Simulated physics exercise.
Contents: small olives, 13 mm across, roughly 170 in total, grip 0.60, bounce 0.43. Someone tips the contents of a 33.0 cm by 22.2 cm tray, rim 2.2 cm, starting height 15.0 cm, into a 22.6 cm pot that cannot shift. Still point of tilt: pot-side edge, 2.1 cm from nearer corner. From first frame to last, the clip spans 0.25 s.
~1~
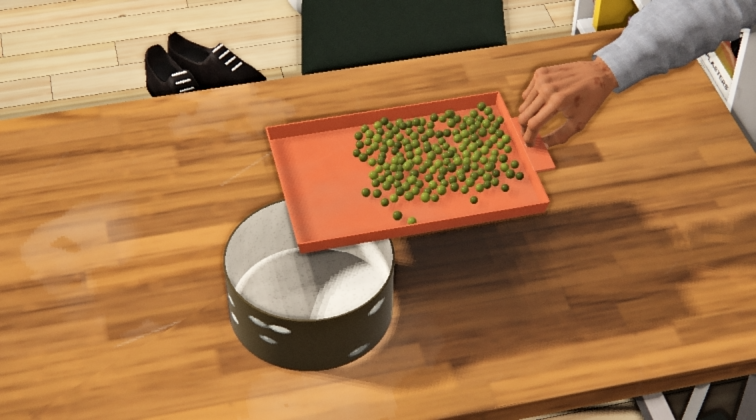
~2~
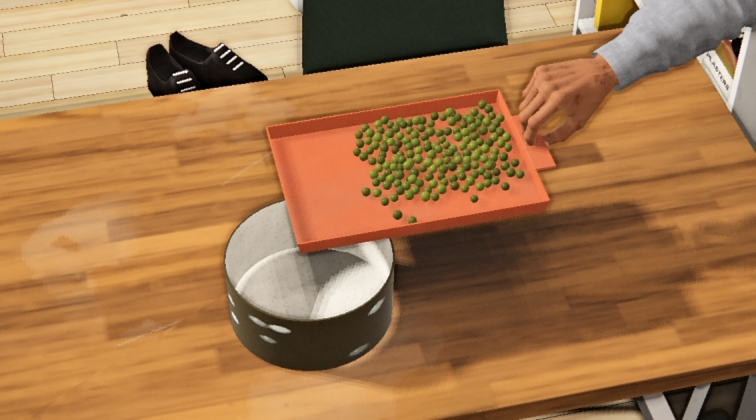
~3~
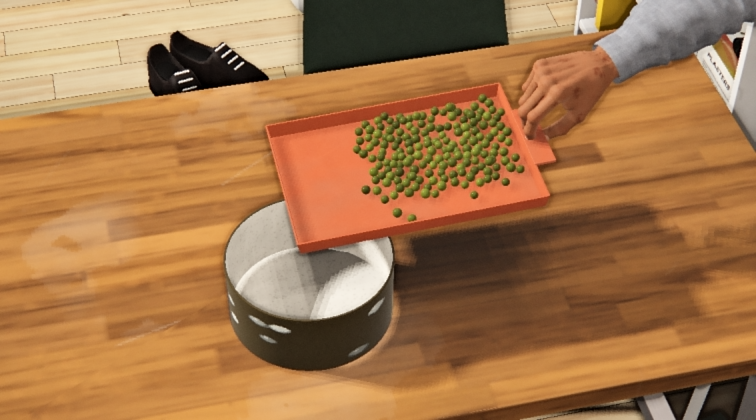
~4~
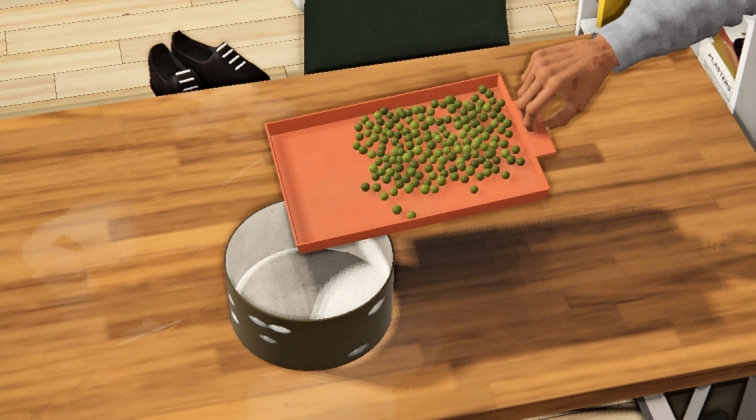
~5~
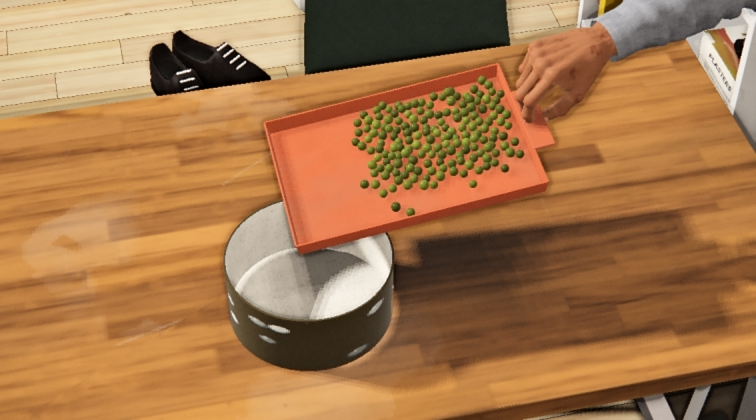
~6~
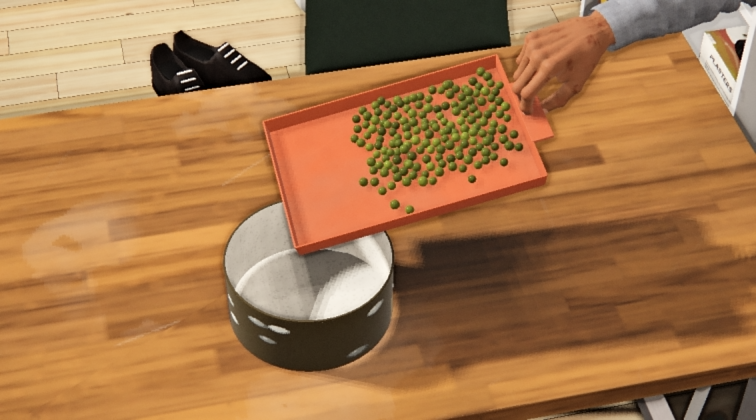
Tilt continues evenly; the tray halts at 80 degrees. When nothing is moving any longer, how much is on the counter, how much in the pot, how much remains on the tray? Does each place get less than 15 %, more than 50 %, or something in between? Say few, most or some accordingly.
Counter: Few. Pot: Some. Tray: Most.
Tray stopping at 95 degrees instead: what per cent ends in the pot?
It would be near 80 per cent.
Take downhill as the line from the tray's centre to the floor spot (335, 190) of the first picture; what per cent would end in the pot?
That comes to around 10 per cent.
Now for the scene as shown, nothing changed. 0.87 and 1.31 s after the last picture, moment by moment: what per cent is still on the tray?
In turn: 85, 85.
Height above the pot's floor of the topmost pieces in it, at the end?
2.0 cm.
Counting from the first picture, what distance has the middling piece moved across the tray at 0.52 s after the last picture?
Displacement on the tray: About 15 cm.
Then, 0.52 s after the last picture, tilt 44 degrees; the tray holds 100 %, the pot 0 %.
Then, 0.87 s after the last picture, tilt 66 degrees; the tray holds 85 %, the pot 10 %.
Then, 1.31 s after the last picture, tilt 80 degrees; the tray holds 85 %, the pot 15 %.
In the end, counter 0 %, pot 25 %, tray 75 %.
